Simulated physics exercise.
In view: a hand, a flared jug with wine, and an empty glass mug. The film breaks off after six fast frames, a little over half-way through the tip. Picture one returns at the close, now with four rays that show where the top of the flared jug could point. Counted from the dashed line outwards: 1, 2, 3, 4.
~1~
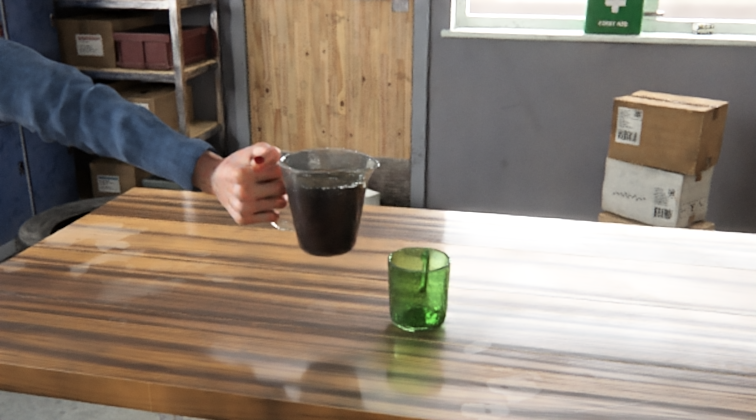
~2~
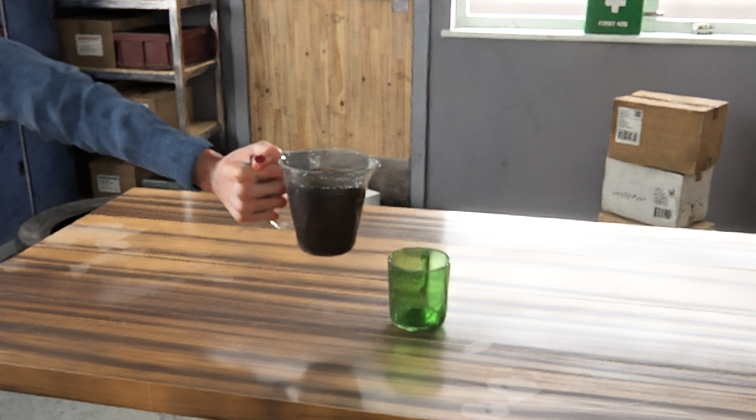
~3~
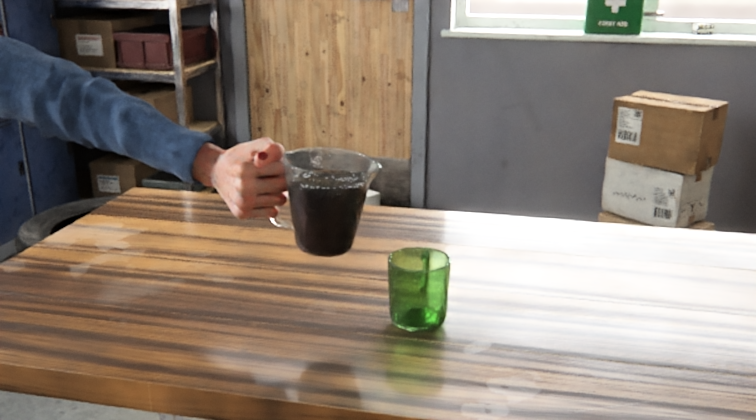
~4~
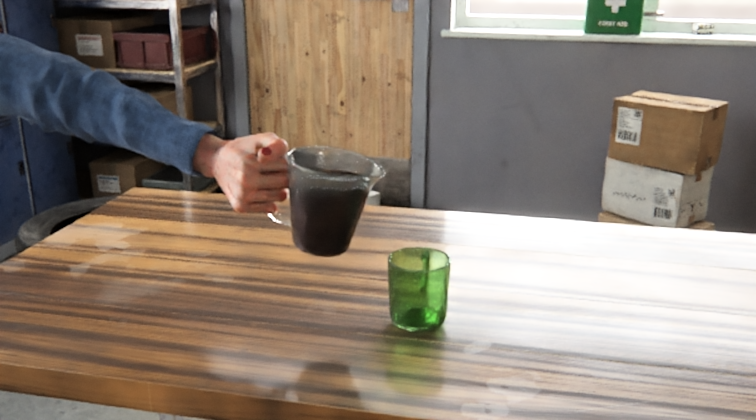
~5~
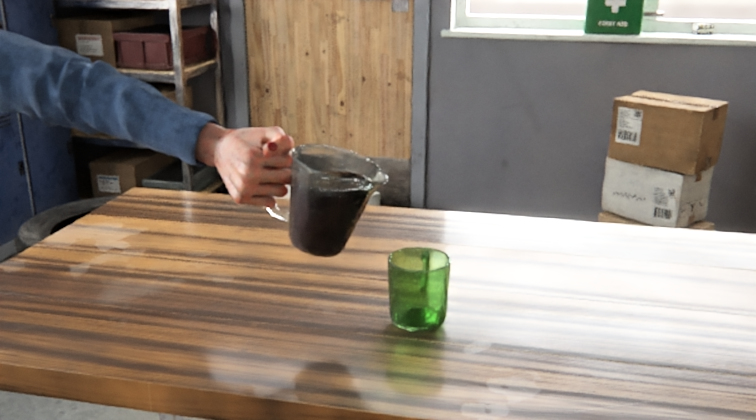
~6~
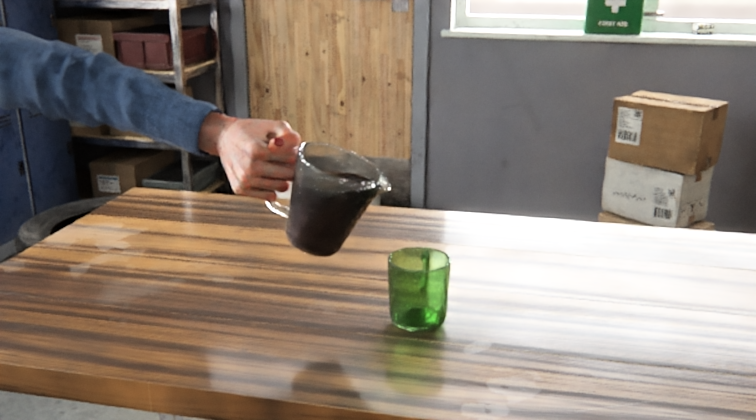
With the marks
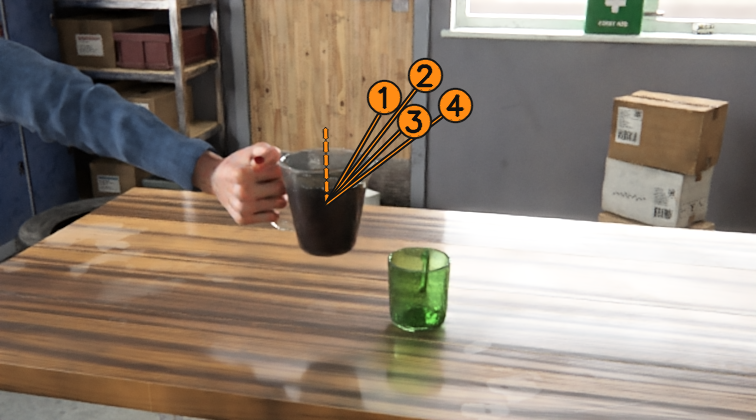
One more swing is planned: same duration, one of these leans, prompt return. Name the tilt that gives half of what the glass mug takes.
Use line 4.
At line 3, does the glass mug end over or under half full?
Under.
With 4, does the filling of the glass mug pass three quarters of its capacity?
No, it does not.
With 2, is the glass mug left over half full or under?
Under.
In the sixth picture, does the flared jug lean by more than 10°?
Yes, it does.
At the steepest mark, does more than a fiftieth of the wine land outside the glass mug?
No.
On the marked copy, 1 at (379, 115); 2 at (415, 89); 3 at (399, 131); 4 at (442, 116).
With 1, the glass mug ends with about 7 % of what it can hold.
With 2, the glass mug ends with about 17 % of what it can hold.
With 3, the glass mug ends with about 31 % of what it can hold.
With 4, the glass mug ends with about 48 % of what it can hold.
